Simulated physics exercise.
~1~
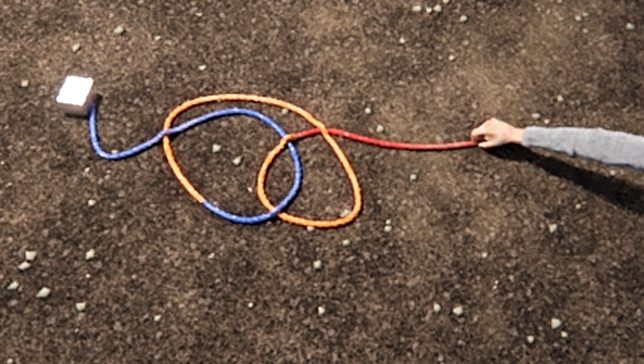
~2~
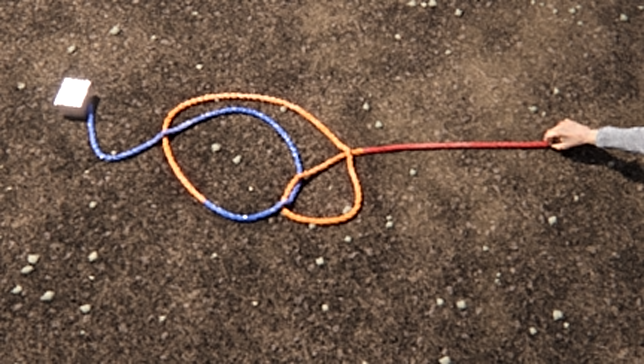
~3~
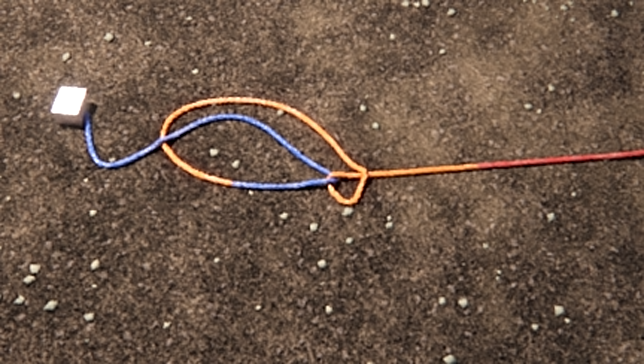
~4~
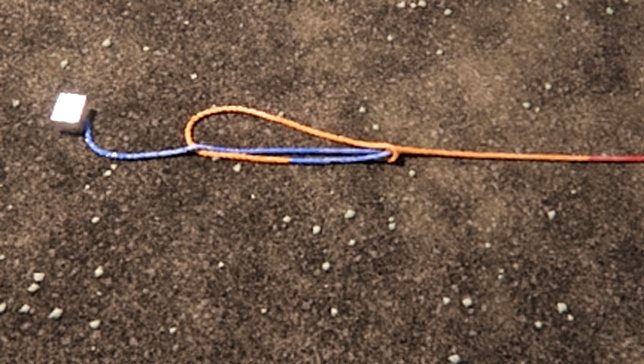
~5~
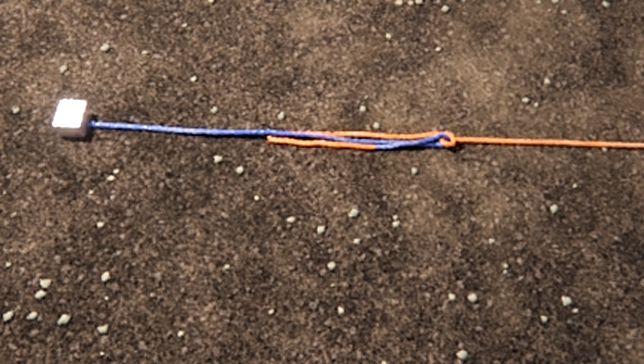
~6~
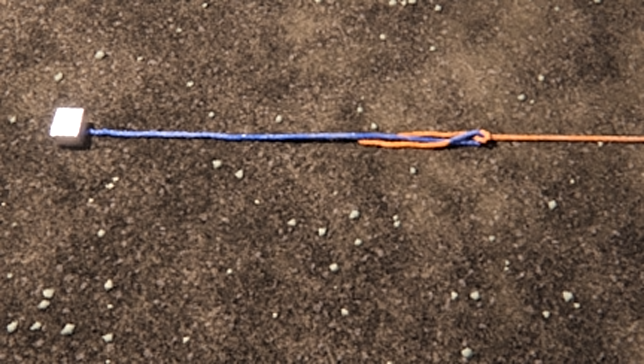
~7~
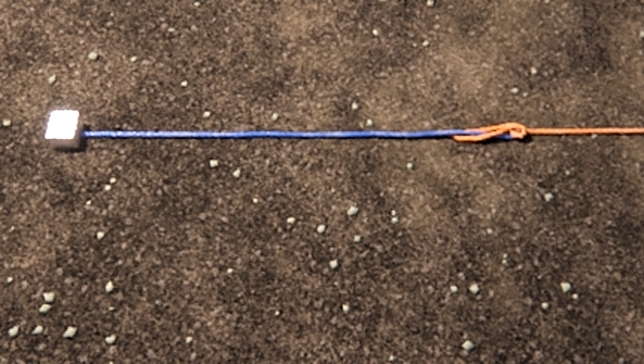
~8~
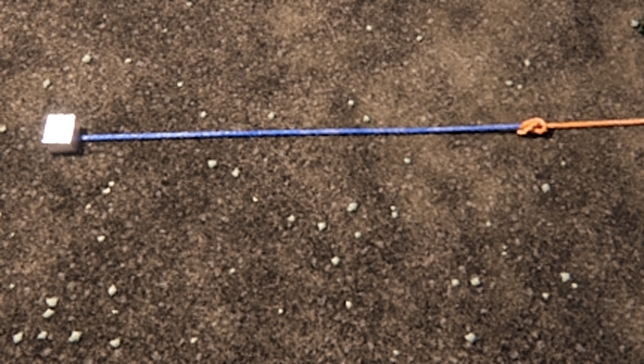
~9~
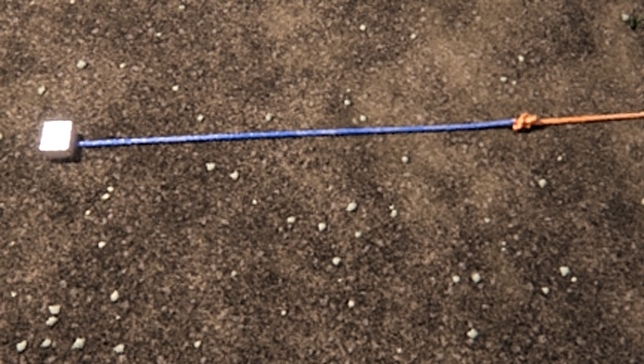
Looped blue, orange and red rope tied to a pale block being pulled right by a hand, loops shrinking into a tight knot.
